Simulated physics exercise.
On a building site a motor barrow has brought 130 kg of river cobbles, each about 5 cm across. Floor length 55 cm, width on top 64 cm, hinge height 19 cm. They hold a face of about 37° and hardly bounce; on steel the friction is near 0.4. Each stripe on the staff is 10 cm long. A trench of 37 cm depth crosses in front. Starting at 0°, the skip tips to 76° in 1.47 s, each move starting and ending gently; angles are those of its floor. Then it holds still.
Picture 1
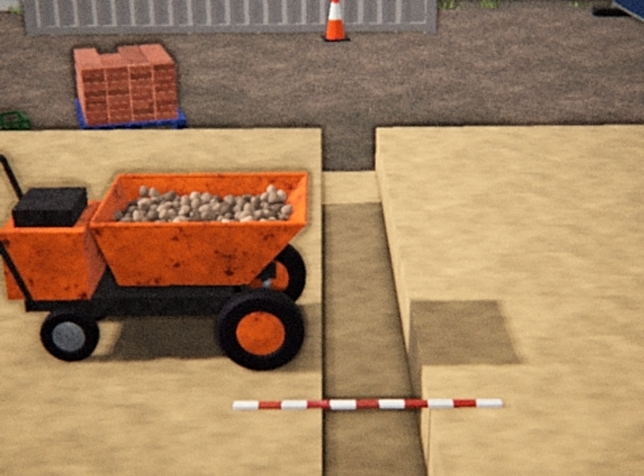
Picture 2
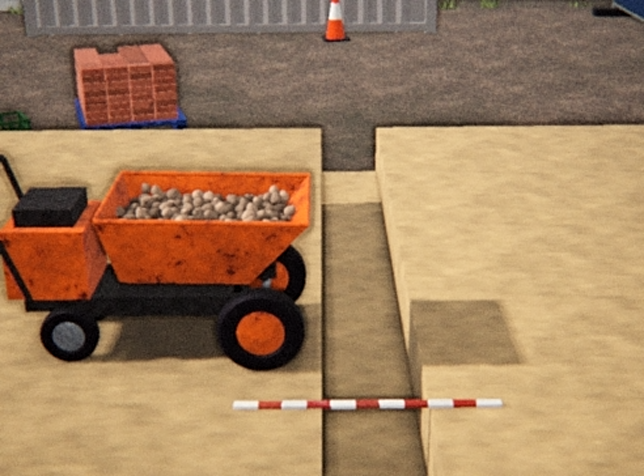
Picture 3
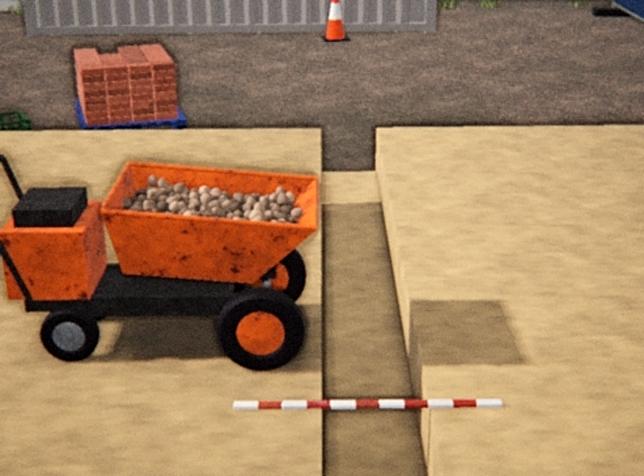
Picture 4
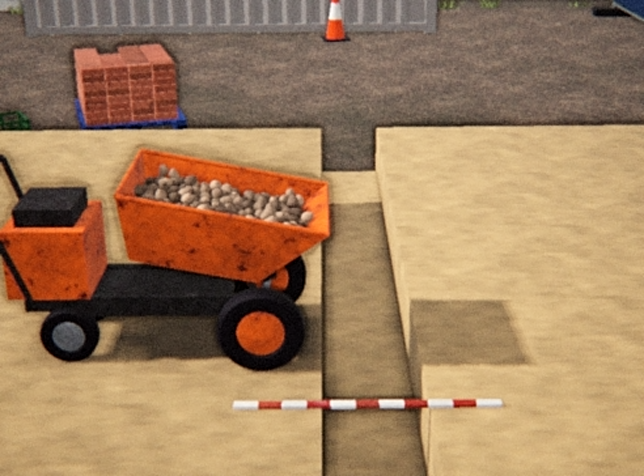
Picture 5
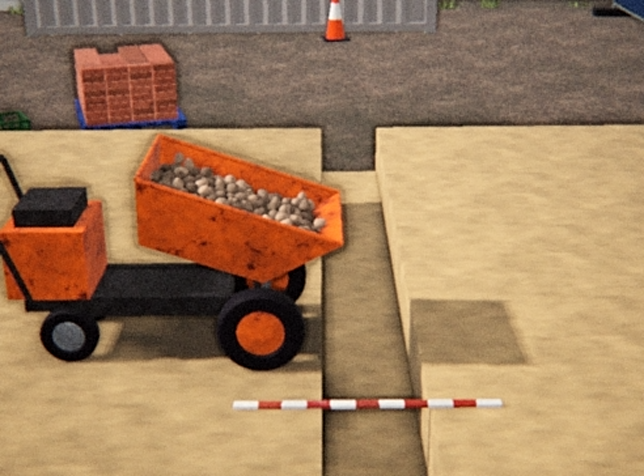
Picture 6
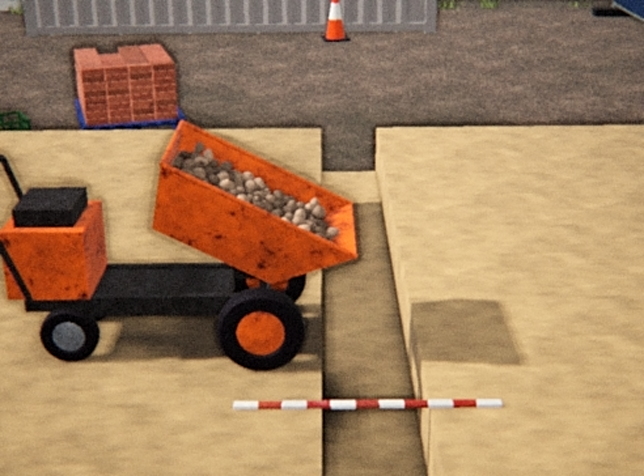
To begin with, an orange motor barrow loaded with rounded stones stands left of a trench, its skip level, behind a red-and-white striped staff. The skip then edges forward and tilts steadily steeper, its back end rising and its lip reaching over the trench, with the stones still inside.
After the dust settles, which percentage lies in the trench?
Roughly 55 per cent ends in the trench.
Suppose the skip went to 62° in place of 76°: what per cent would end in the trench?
It would be near 60 per cent.
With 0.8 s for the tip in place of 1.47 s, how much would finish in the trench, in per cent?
In that case some 45 per cent.
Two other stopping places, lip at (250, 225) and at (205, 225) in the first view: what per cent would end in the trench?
Near 100 per cent from the first place, 85 from the second.
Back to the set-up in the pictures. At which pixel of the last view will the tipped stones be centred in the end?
Their middle is at about (410, 383).
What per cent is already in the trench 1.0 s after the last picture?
About 25 per cent by then.
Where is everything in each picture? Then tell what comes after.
In the first frame, the skip is at 0°, its lip at (305, 224); the top of the load is at (218, 205).
In the second frame, the skip is at 1°, its lip at (308, 225); the top of the load is at (192, 200).
In the third frame, the skip is at 5°, its lip at (316, 228); the top of the load is at (162, 192).
In the fourth frame, the skip is at 11°, its lip at (328, 235); the top of the load is at (164, 182).
In the fifth frame, the skip is at 19°, its lip at (342, 244); the top of the load is at (175, 170).
In the sixth frame, the skip is at 28°, its lip at (356, 257); the top of the load is at (191, 161).
Then, 0.5 s after the last picture the floor is at 64°, 100 % in the skip; the foremost stones are at (390, 294).
Then, 1.0 s after the last picture the floor is at 76°, 42 % in the skip, 25 % in the trench, 33 % past the trench; the foremost stones are at (516, 319).
Then, 1.3 s after the last picture the floor is at 76°, 9 % in the skip, 44 % in the trench, 46 % past the trench; the foremost stones are at (618, 328).
Then, 3.3 s after the last picture the floor is at 76°, 0 % in the skip, 55 % in the trench, 45 % past the trench; the foremost stones are past the picture's edge.
